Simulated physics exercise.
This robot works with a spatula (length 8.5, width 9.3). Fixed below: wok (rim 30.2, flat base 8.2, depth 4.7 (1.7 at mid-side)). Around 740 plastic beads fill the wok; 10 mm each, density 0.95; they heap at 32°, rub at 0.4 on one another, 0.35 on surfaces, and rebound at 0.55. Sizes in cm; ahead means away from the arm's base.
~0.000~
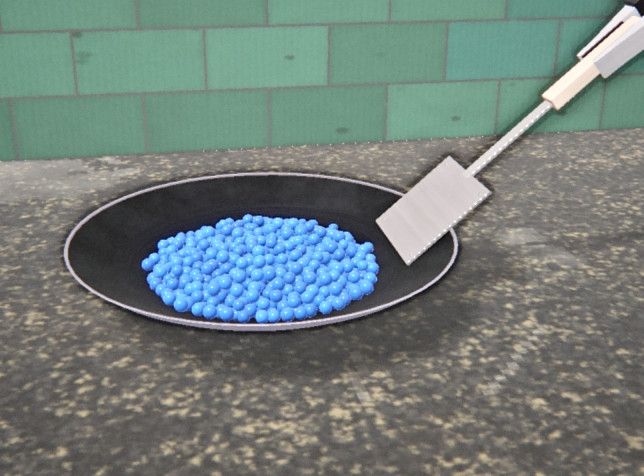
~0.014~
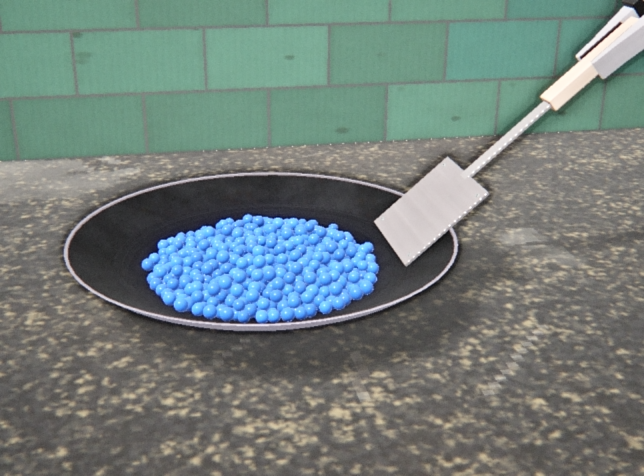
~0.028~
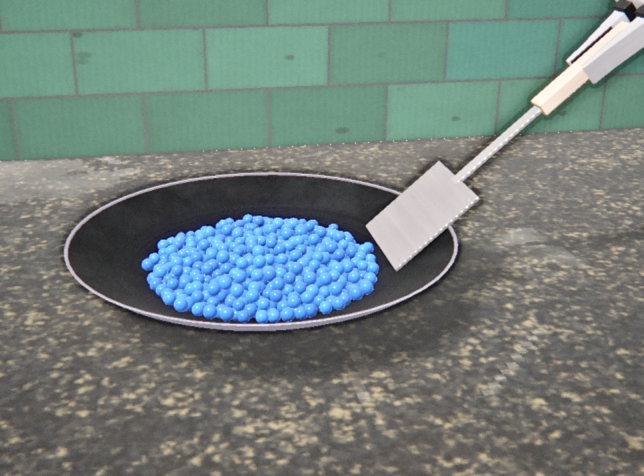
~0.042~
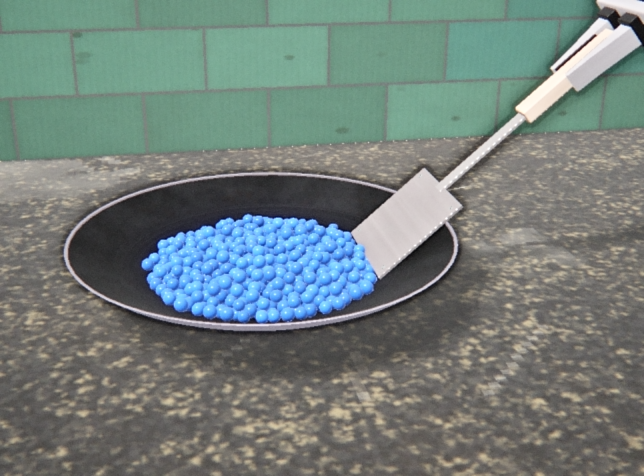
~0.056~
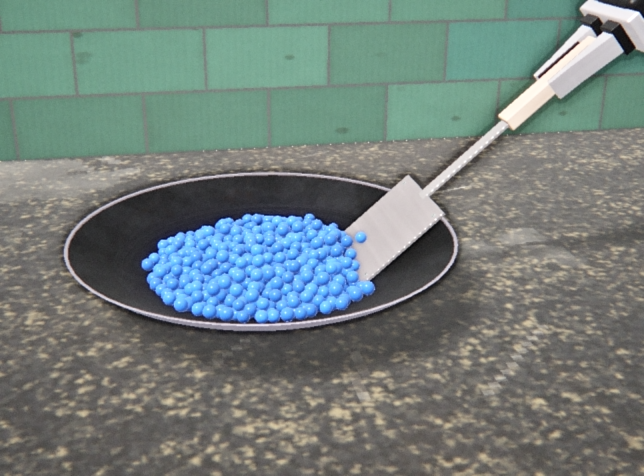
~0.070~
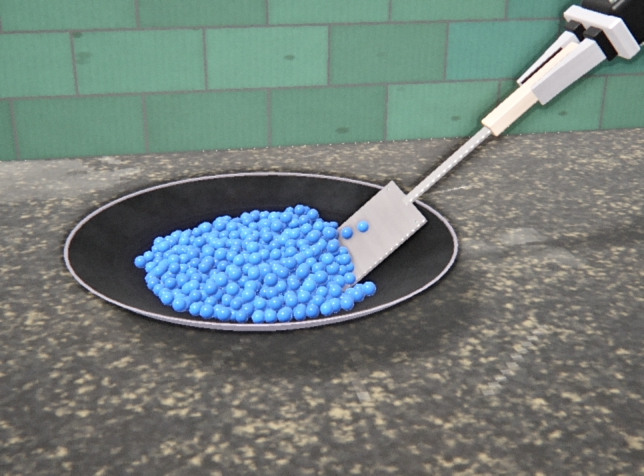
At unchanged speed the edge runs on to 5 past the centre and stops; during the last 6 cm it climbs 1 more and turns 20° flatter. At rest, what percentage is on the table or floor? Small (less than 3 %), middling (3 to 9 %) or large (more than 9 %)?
Share on the table or floor: Middling (3 to 9 %).
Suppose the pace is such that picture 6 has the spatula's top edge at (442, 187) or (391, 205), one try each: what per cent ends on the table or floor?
About 0 and 10 per cent.
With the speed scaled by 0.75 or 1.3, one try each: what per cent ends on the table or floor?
About 0 and 10 per cent.
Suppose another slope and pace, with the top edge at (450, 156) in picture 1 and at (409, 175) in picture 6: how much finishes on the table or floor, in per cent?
About 0 per cent.
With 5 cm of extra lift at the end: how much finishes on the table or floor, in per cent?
About 15 per cent.
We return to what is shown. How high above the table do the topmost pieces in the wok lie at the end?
Some 6.5 cm.
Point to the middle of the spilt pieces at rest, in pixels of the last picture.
Around (23, 313).
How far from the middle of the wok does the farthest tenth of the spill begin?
Roughly 25 cm.
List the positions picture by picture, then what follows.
Spatula top edge at (469, 173), sloping 41°; upper third of the load around (265, 255), from x 150 to 375, top at y 220; 735 in the wok, in the first picture.
Spatula top edge at (467, 174), sloping 41°; upper third of the load around (265, 255), from x 150 to 375, top at y 220, in the second picture.
Spatula top edge at (458, 179), sloping 41°; upper third of the load around (265, 255), from x 150 to 375, top at y 220, in the third picture.
Spatula top edge at (443, 186), sloping 41°; upper third of the load around (268, 255), from x 150 to 370, top at y 220, in the fourth picture.
Spatula top edge at (426, 193), sloping 41°; upper third of the load around (269, 252), from x 150 to 370, top at y 220, in the fifth picture.
Spatula top edge at (409, 200), sloping 41°; upper third of the load around (266, 248), from x 140 to 370, top at y 210; 735 in the wok, in the sixth picture.
After 0.10 s, sloping 41°, highest piece 7 above the table; 735 in the wok.
After 0.14 s, sloping 33°, highest piece 8 above the table; 735 in the wok.
After 0.35 s, sloping 21°, highest piece 6 above the table; 706 in the wok, 22 on the table or floor, 7 on the blade or in flight.
After 1.40 s, sloping 21°, highest piece 6 above the table; 702 in the wok, 33 on the table or floor.
At rest, 702 in the wok, 33 on the table or floor. That is 4 % on the table or floor.
